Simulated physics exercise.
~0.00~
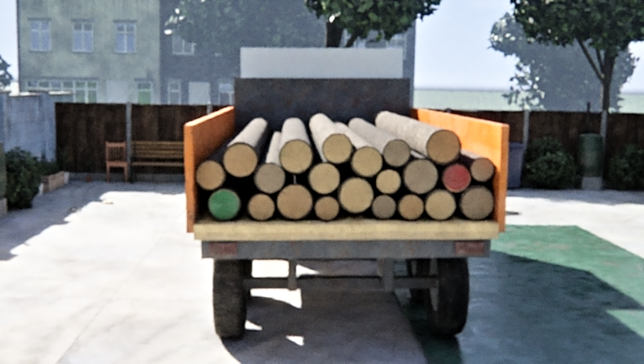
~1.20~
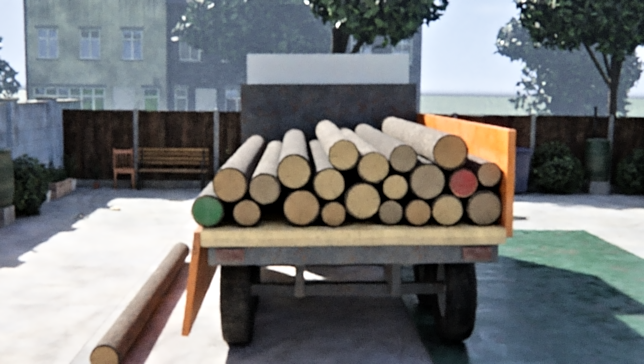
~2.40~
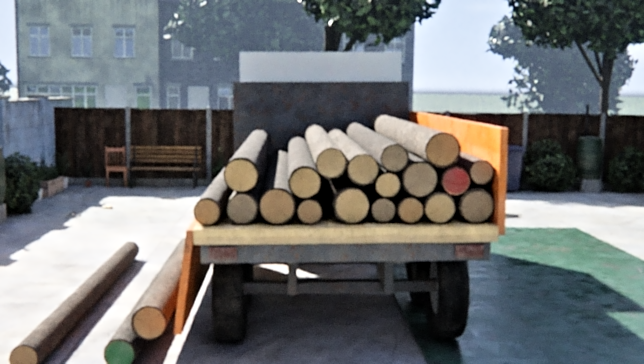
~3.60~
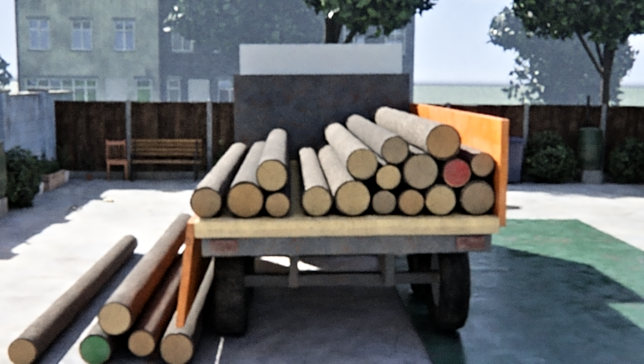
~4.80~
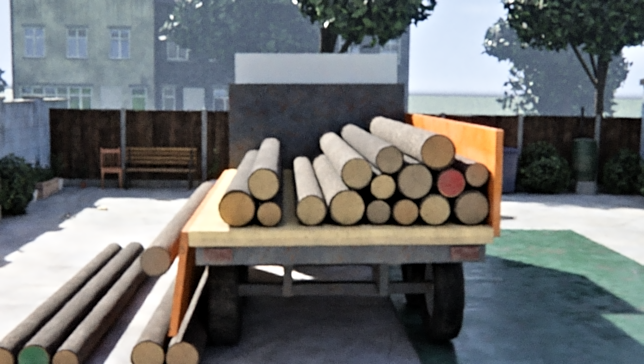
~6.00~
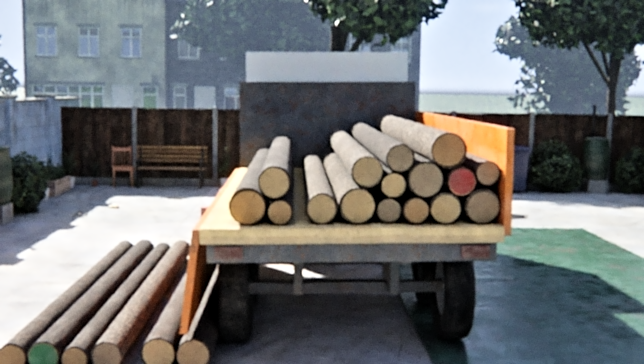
The lorry's left side board drops and several logs, including the green one, roll off leftward onto the ground.
